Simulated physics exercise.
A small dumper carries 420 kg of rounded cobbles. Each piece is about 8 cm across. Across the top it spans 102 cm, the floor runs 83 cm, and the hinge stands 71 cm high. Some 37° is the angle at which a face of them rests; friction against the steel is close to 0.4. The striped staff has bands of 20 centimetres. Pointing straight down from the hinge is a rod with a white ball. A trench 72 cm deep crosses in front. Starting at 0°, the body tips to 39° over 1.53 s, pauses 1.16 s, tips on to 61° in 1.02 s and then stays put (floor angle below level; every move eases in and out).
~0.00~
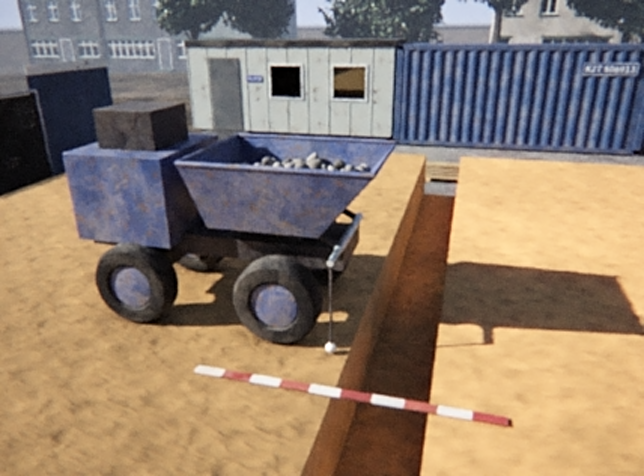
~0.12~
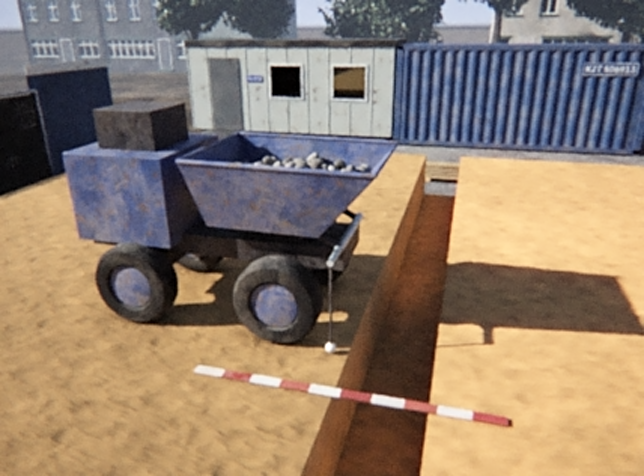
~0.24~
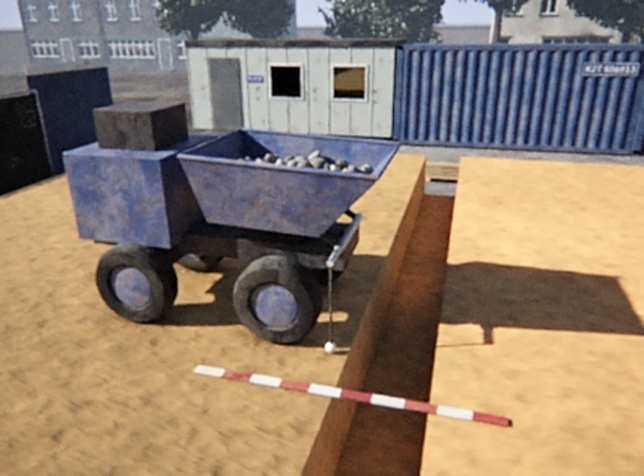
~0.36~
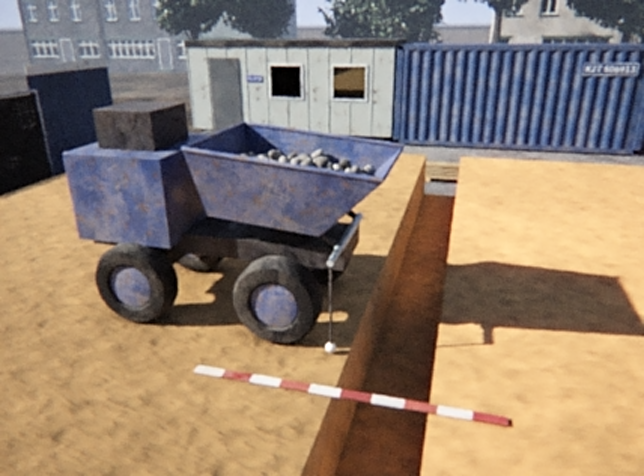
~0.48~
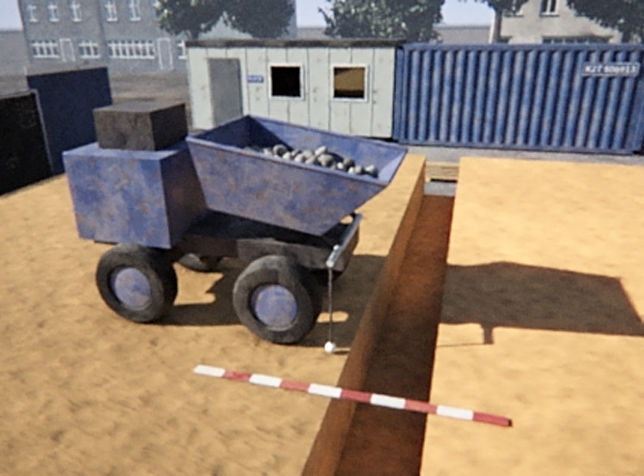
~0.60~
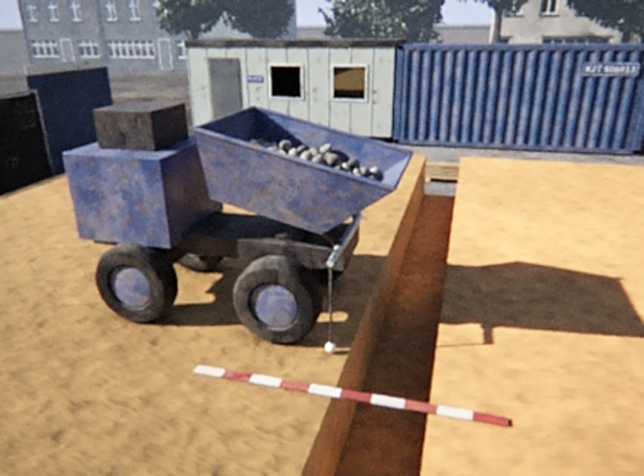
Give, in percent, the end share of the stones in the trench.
Near 15 percent.
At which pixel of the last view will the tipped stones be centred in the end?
In the last view, about (481, 328).
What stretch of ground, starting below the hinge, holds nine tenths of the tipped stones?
Distance from the hinge: About 150 cm.
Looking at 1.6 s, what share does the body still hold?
Held: Approx. 100 %.
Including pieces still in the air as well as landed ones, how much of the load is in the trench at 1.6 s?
Close to 0 per cent has got there by then.
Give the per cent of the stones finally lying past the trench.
Roughly 65 percent of it.
After 1.1 s the floor is at 33°; 100 % in the body; the foremost stones are at (385, 198).
After 1.6 s the floor is at 39°; 100 % in the body; the foremost stones are at (398, 201).
After 4.2 s the floor is at 61°; 74 % in the body, 1 % in the trench, 25 % past the trench; the foremost stones are at (509, 320).
After 6.8 s the floor is at 61°; 21 % in the body, 15 % in the trench, 64 % past the trench; the foremost stones are past the picture's edge.
